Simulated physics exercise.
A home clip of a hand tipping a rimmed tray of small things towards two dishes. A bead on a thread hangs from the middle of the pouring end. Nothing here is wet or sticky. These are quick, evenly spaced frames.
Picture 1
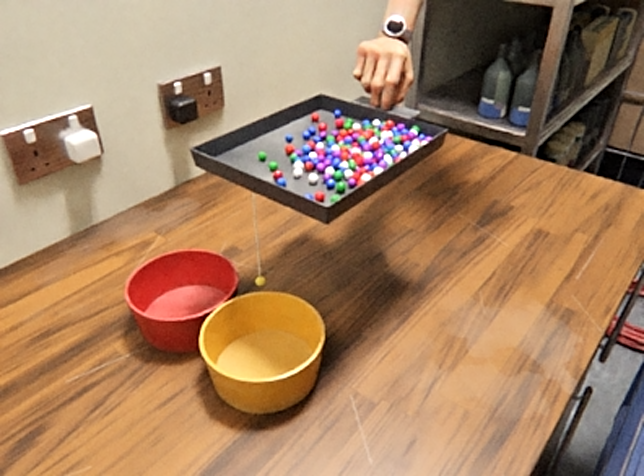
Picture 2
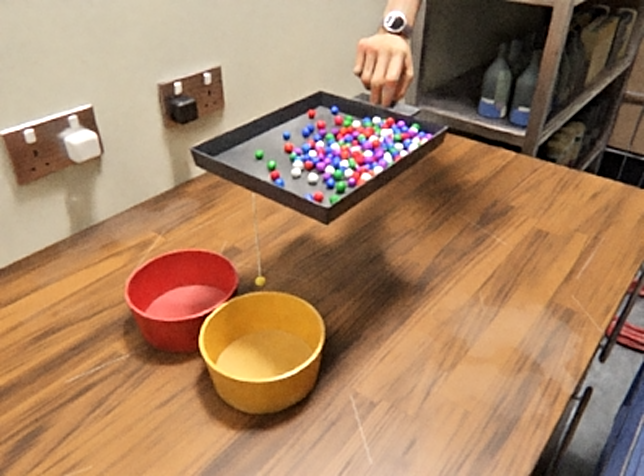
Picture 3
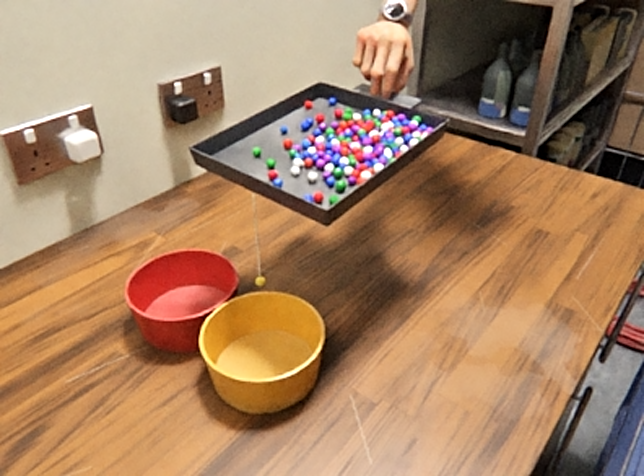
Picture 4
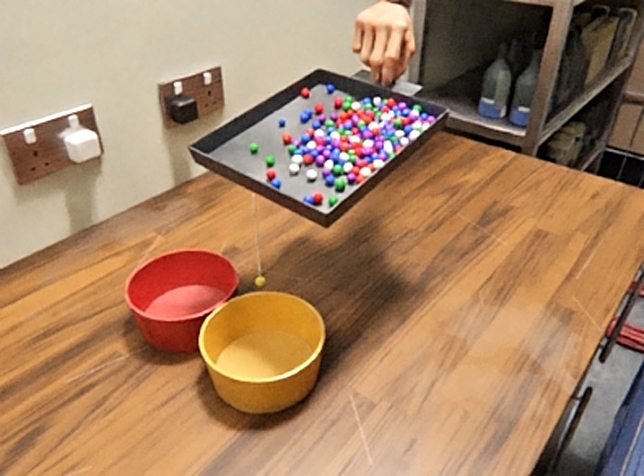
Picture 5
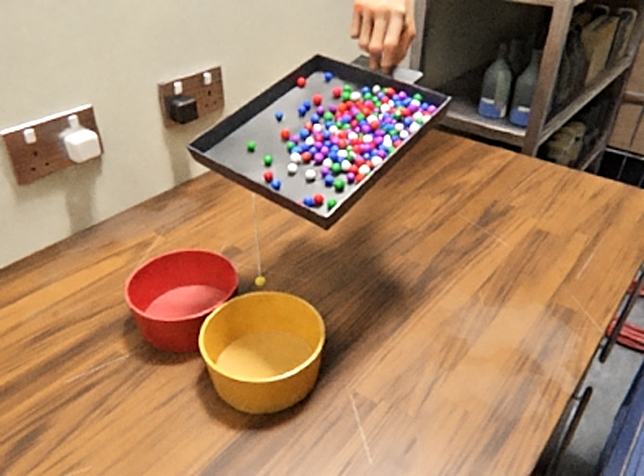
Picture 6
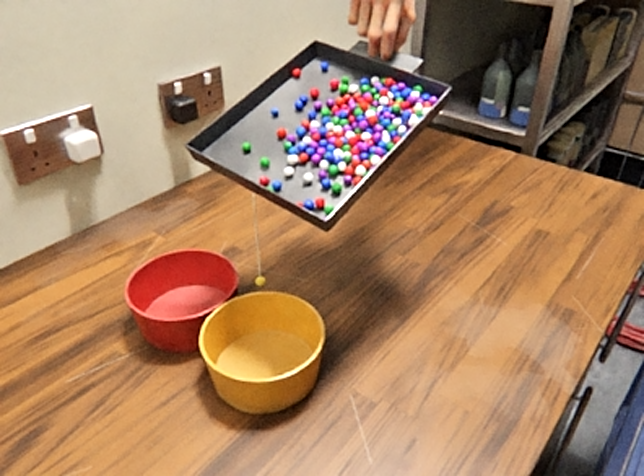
The clip opens on a hand holding a dark rimmed tray of multicoloured beads above a red dish and a yellow dish on a wooden table. The hand raises the tray's far side, tilting it gradually towards the near right corner, and some of the beads begin shifting across its surface.
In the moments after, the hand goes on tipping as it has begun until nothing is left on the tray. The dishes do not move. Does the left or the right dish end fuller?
The right-hand dish gets more.
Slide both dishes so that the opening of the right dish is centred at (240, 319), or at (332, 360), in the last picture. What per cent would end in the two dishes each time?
Roughly 40 per cent, and 90 per cent.
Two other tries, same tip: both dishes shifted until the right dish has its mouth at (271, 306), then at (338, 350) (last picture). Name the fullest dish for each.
One: The right dish. Two: The dish on the right.
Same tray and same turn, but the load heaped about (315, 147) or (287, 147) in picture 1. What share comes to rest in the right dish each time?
The first gives 80 %, the second 70 %.
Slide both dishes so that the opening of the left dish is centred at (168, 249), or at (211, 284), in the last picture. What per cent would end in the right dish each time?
In turn 10 and 100 in a hundred.
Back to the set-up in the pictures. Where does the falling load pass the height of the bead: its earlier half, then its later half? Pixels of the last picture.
Early half (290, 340), late half (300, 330).
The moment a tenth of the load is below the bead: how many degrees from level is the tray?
At some 70 degrees.
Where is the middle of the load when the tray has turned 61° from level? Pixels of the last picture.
Roughly at (305, 181).
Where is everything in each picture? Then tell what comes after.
In the first picture, corners of the pouring end at (194, 148) and (327, 204), level; middle of the load at (369, 152), round plastic beads; left dish at (141, 325); right dish at (220, 384); bead on its thread at (261, 281).
In the second picture, corners of the pouring end at (193, 148) and (327, 205), level; middle of the load at (369, 151).
In the third picture, corners of the pouring end at (193, 147) and (327, 207), tipped barely, lowest at the right corner; middle of the load at (369, 146).
In the fourth picture, corners of the pouring end at (191, 146) and (326, 210), tipped a little, lowest at the right corner; middle of the load at (369, 138), a stray few on the move.
In the fifth picture, corners of the pouring end at (190, 145) and (326, 214), tipped a little, lowest at the right corner; middle of the load at (369, 132), a small part on the move.
In the sixth picture, corners of the pouring end at (188, 144) and (325, 217), tipped clearly, lowest at the right corner; middle of the load at (366, 127), about half on the move; left dish at (141, 325); right dish at (220, 384).
Soon, tray tipped steeply; nearly all on the tray; a stray few in the right dish; a small part in the air.
A while on, tray tipped right over; about a third on the tray; about a third in the right dish; a small part outside both; about a quarter in the air.
Towards the end, tray tipped past a quarter turn; most in the right dish; about a quarter outside both.
Finally, tray tipped past a quarter turn; most in the right dish; none in the left dish; about a quarter outside both.
